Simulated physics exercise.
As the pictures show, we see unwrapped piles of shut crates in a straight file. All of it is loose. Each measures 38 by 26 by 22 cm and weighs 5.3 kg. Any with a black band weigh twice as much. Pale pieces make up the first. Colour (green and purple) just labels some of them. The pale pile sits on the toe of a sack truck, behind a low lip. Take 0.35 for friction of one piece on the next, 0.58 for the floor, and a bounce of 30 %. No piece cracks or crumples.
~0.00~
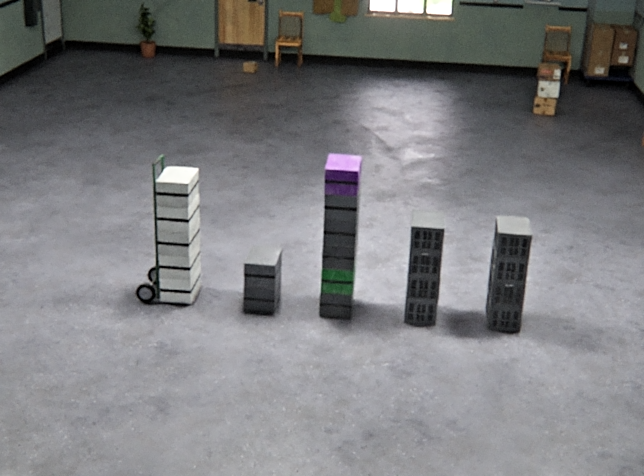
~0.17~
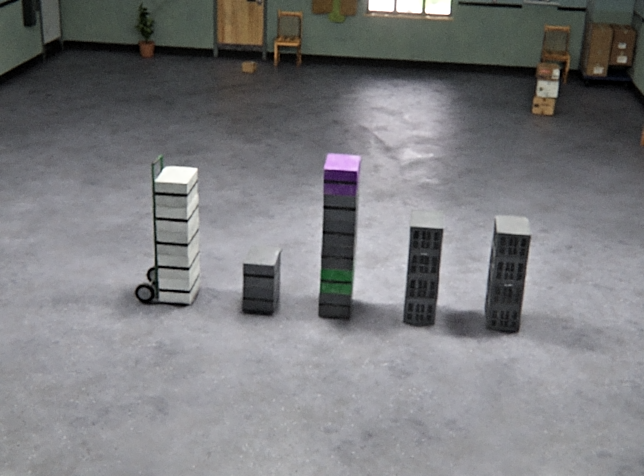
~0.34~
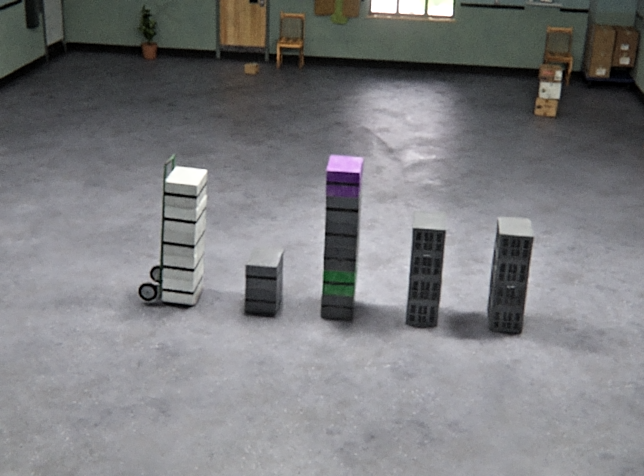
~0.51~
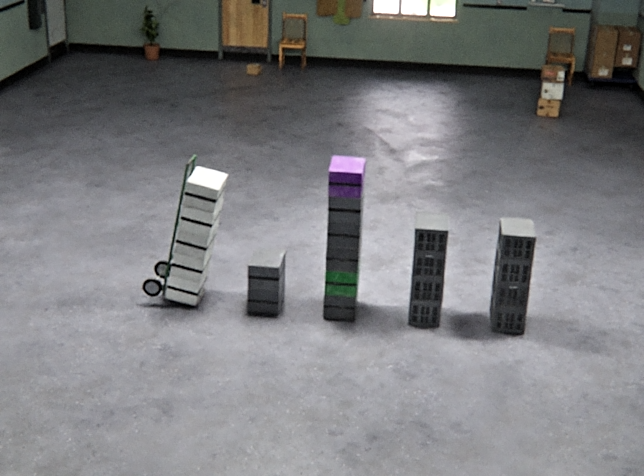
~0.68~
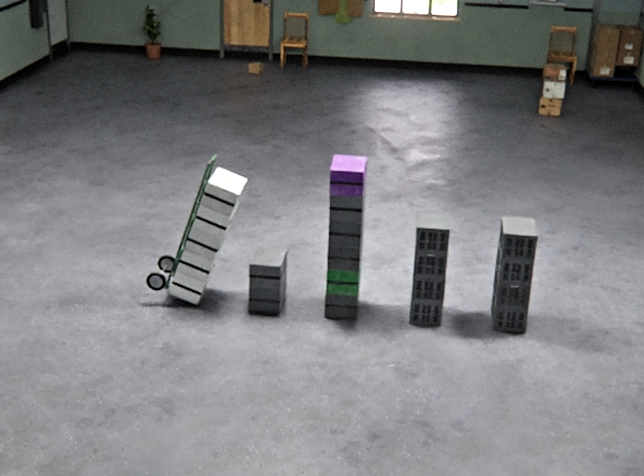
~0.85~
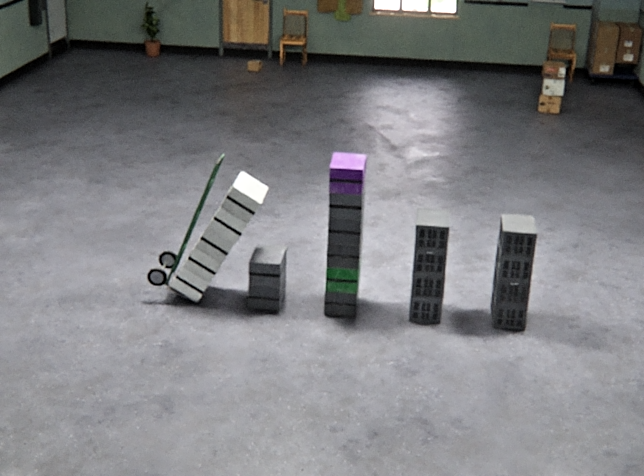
In a large room with a grey concrete floor and green walls, seen from a raised viewpoint, chairs, boxes and a potted plant sit at the back. Five stacks stand in a row: a white one on a hand truck at left, a short dark one, a tall dark one with purple and green parts, and two grey ones. The truck tilts rightward, its wheels lifting, and the white stack leans further than its frame, while the view shifts very slightly.
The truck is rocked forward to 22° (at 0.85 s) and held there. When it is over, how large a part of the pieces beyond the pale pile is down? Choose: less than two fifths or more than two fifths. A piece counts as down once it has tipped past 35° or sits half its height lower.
Ending down: Under two fifths.
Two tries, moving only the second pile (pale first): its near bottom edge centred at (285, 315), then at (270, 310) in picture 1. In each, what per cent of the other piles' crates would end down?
First 0, then 0 per cent.
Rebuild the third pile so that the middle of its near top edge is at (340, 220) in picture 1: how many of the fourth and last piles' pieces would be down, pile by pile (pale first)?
In that case fourth 0, last 0.
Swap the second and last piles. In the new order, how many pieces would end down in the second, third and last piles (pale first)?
Then second 4, third 6, last 1.
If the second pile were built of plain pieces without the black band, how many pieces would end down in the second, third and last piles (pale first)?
In that case second 0, third 0, last 0.
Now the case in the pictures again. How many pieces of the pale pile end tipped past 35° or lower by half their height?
4 of them.
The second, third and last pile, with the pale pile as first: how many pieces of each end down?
Second 0, third 0, last 0.
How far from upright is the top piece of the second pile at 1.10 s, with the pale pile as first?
It leans some 0°.
Around 0.94 s, 5 of the pale pile down; none of the 16 other crates down.
Around 1.10 s, 5 of the pale pile down; none of the 16 other crates down, 1 disturbed.
Around 1.52 s, 5 of the pale pile down; none of the 16 other crates down, 4 disturbed.
Finally (2.5 s), 4 of the pale pile down; none of the 16 other crates down, 4 disturbed; purple crate unmoved; green crate unmoved. That is 0 per cent. Seen by the last camera, middles, purple crate near (350, 173), green crate near (345, 271).
